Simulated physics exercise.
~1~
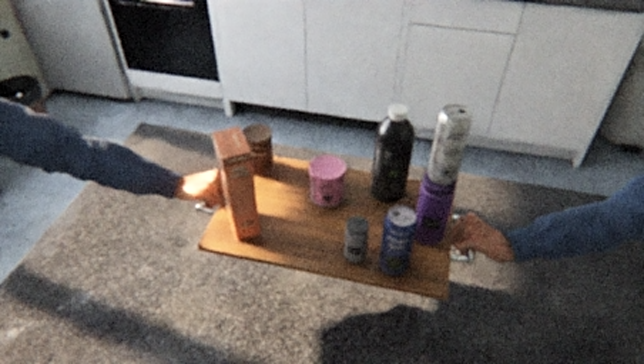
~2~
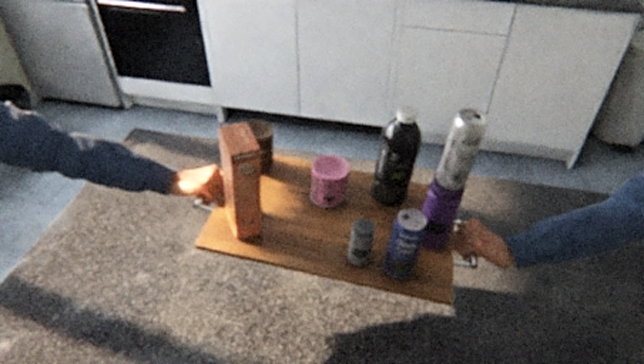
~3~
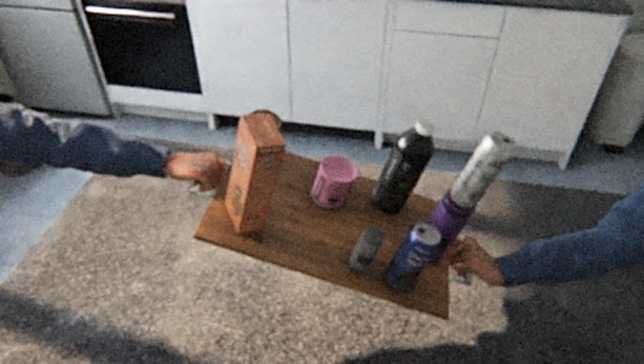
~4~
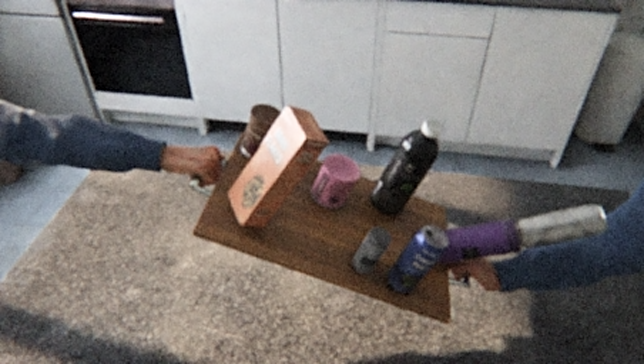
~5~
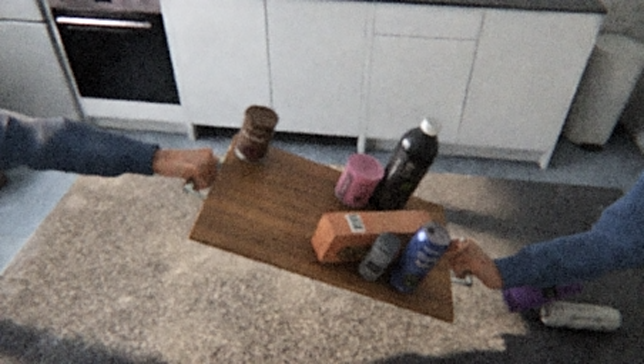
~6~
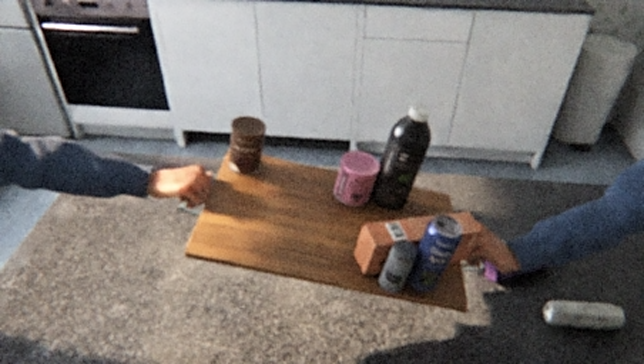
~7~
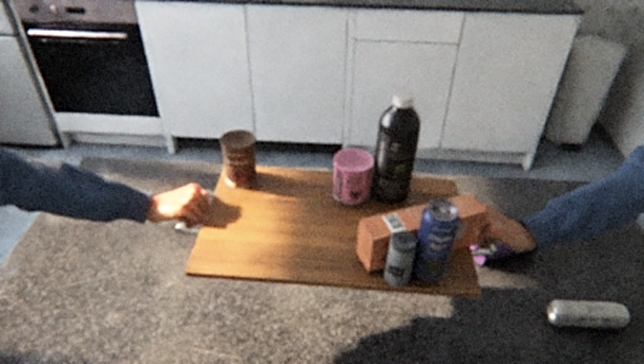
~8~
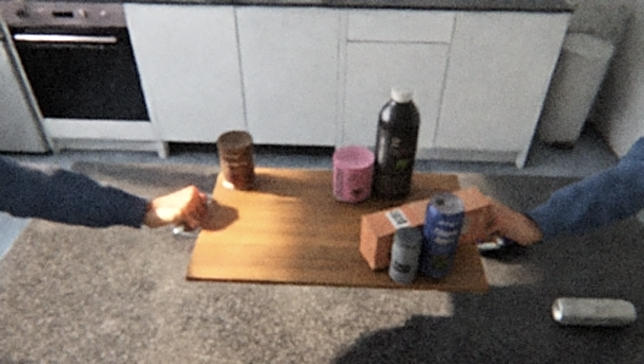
Two hands hold a rimless wooden tray above a grey carpet in a kitchen, seen from slightly above and facing white cupboards and an oven. On it stand an orange carton and brown tin at left, a pink tin near the middle, and a black bottle, blue can, grey shaker and white can atop a purple jar towards the right. The tray tips right side down, and the white can and purple jar topple off the right edge. The orange carton falls rightward against the shaker and blue can, while the pink tin shifts slightly. The tray levels, the carton lying on it and the white can on the carpet.
